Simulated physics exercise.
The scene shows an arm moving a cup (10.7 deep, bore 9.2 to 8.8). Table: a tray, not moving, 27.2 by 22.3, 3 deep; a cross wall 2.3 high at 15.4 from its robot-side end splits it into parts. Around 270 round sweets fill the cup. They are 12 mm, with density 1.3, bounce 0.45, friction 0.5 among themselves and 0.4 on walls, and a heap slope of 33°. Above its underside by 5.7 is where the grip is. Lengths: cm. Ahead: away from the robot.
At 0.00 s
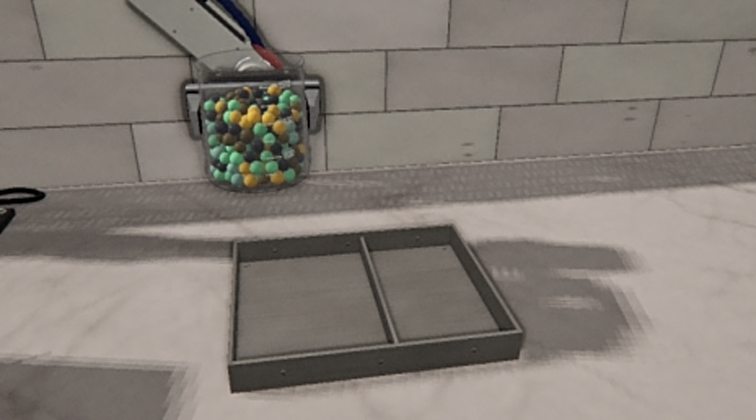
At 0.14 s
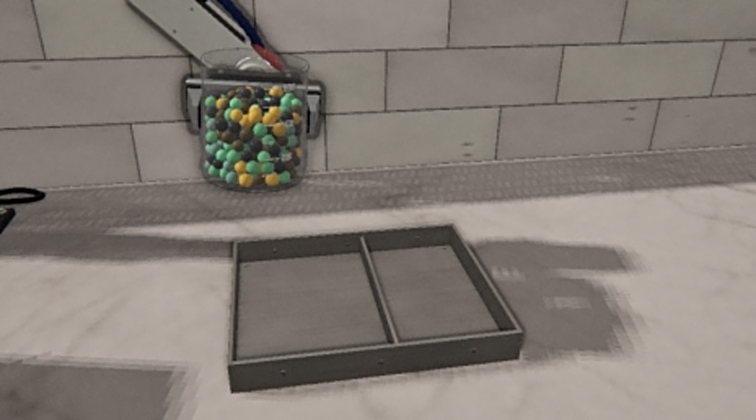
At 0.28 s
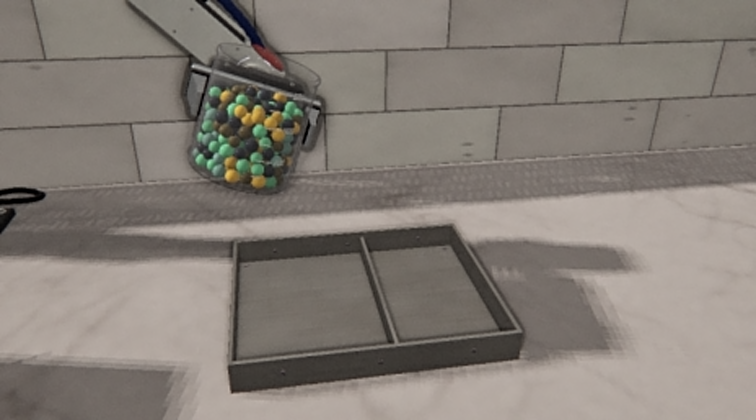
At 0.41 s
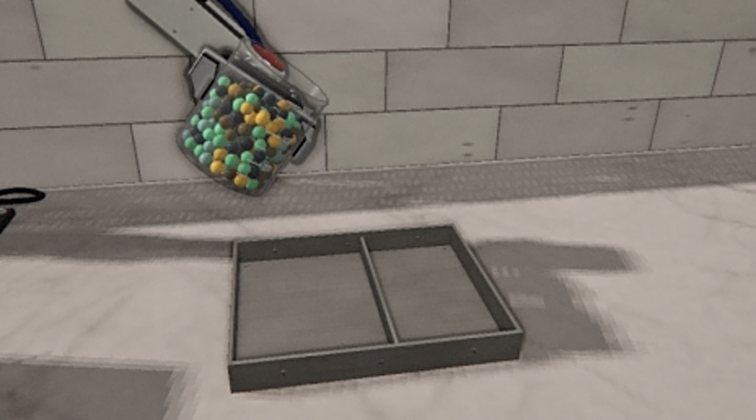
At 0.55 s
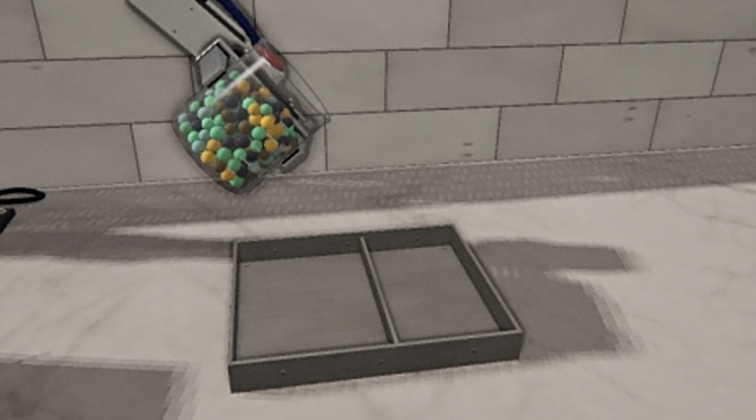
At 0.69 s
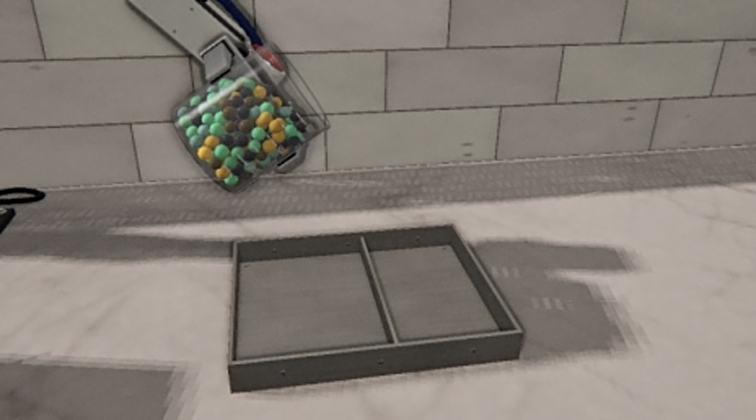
On a pale marble counter against a tiled wall, a robot arm tilting a clear cup of colourful round sweets beside a grey divided tray.
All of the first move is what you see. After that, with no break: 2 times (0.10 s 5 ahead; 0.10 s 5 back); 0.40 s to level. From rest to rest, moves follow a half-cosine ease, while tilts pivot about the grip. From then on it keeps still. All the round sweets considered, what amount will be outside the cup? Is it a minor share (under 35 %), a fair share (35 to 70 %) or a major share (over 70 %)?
It is a minor share.
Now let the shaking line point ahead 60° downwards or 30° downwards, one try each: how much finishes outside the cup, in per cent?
Result: Approx. 5 % and 10 %, one try each.
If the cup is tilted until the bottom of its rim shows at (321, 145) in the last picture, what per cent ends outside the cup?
Somewhere around 65 %.
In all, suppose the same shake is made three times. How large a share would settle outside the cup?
That share would be near 25 percent.
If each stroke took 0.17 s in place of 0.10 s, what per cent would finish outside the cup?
That would give around 0 per cent.
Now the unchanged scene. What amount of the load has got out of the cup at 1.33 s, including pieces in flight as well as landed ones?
I'd put it at some 25 percent up to then.
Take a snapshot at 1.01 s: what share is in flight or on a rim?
I'd put it near 12 per cent.
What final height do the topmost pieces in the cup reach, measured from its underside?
Roughly 9.5 centimetres.
After 1.01 s, tilted 57° forward, highest piece 25 above the table; 236 in the cup, 3 in the far-side part, 2 in the robot-side part, 32 in flight or on a rim.
After 1.33 s, tilted 20° forward, highest piece 26 above the table; 206 in the cup, 36 in the far-side part, 18 in the robot-side part, 9 on the table or floor, 4 in flight or on a rim.
After 1.69 s, level, highest piece 27 above the table; 206 in the cup, 38 in the far-side part, 19 in the robot-side part, 10 on the table or floor.
After 2.74 s, level, highest piece 27 above the table; 206 in the cup, 38 in the far-side part, 19 in the robot-side part, 10 on the table or floor.
At rest, 206 in the cup, 38 in the far-side part, 19 in the robot-side part, 10 on the table or floor. That is 25 % outside the cup.
